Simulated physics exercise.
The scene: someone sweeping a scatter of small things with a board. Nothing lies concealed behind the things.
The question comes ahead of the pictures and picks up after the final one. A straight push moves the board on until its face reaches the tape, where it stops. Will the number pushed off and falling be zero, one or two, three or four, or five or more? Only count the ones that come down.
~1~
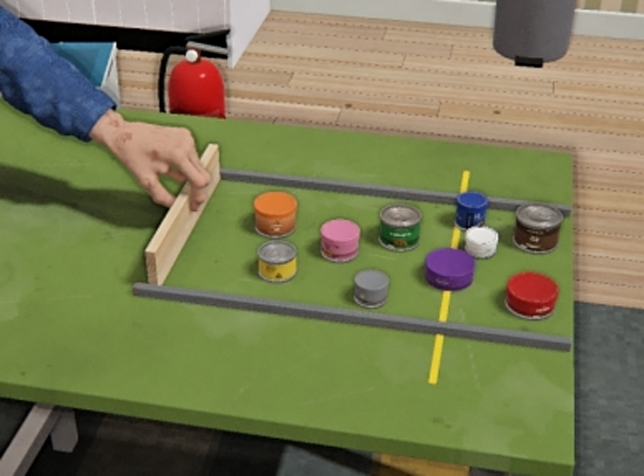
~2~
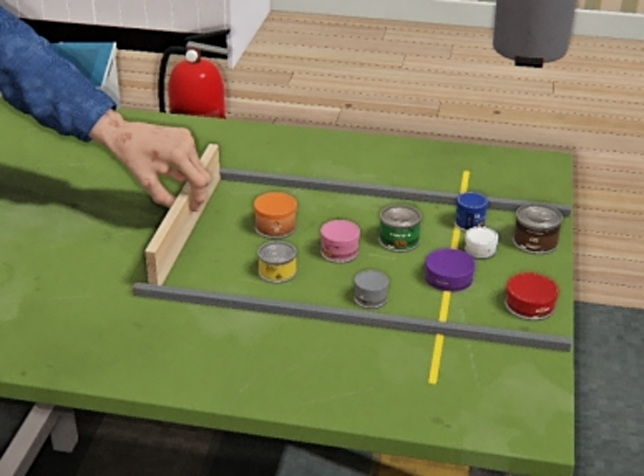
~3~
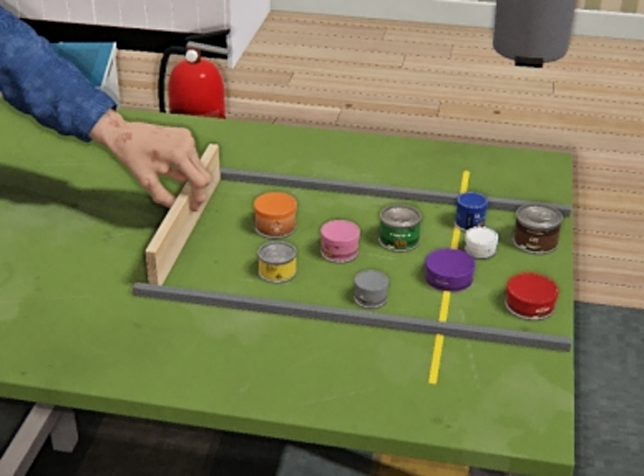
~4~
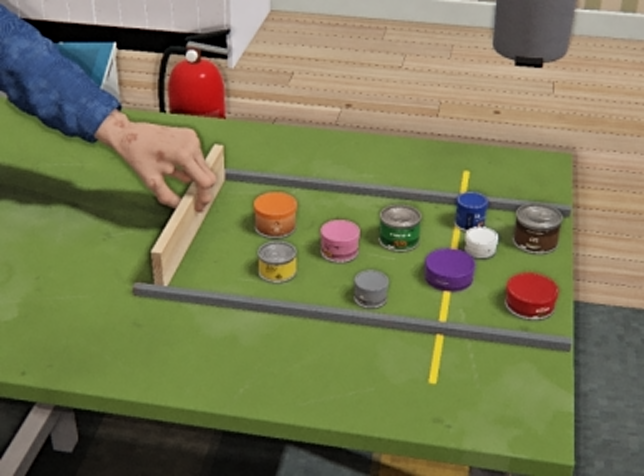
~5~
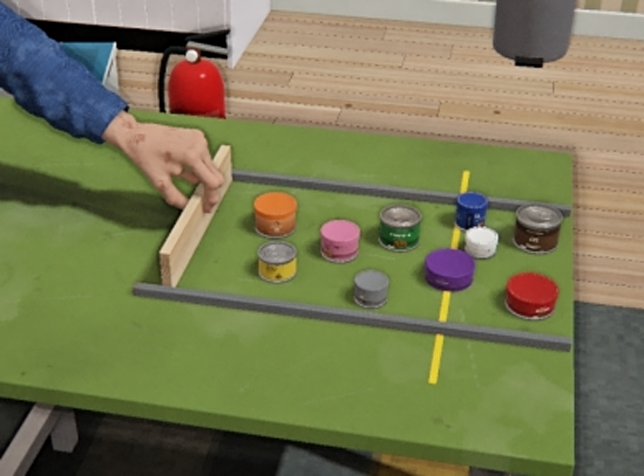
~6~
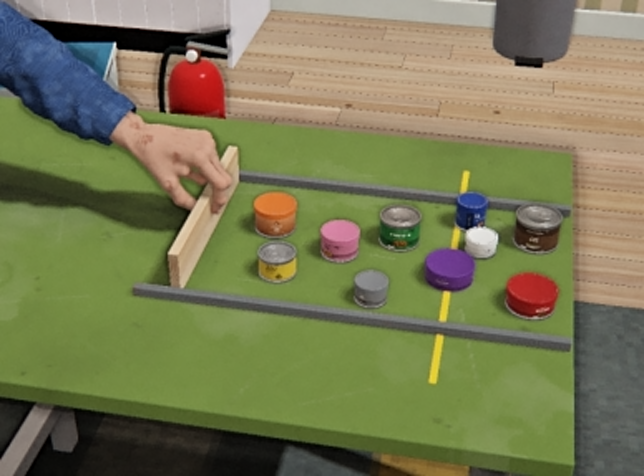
No drops.
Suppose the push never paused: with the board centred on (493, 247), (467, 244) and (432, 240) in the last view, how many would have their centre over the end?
By position: 2 / 0 / 0.
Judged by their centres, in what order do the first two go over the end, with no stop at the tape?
The order is the white tin, then the red tin.
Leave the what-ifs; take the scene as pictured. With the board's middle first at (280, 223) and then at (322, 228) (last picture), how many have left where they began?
The counts are 2 and 3.
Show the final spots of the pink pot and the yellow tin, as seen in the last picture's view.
You'll see the pink pot at (471, 259), with the yellow tin at (467, 283).
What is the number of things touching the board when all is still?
My count gives 5.
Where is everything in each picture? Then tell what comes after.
In the first frame, brown tin (537, 229); red tin (531, 296); white tin (481, 243); board (186, 212); tape (452, 262).
In the second frame, red tin (531, 297); board (186, 212).
In the third frame, white tin (481, 243); blue pot (471, 212).
In the fourth frame, brown tin (537, 229); grey tin (371, 290).
In the fifth frame, red tin (531, 297); purple tub (449, 270).
In the sixth frame, brown tin (537, 229); red tin (531, 297); white tin (481, 243); board (207, 214); tape (452, 262).
Soon after, none off yet; brown tin at rest near (537, 229); red tin at rest near (531, 297); white tin at rest near (481, 243).
In the end, the number that fall off is zero.
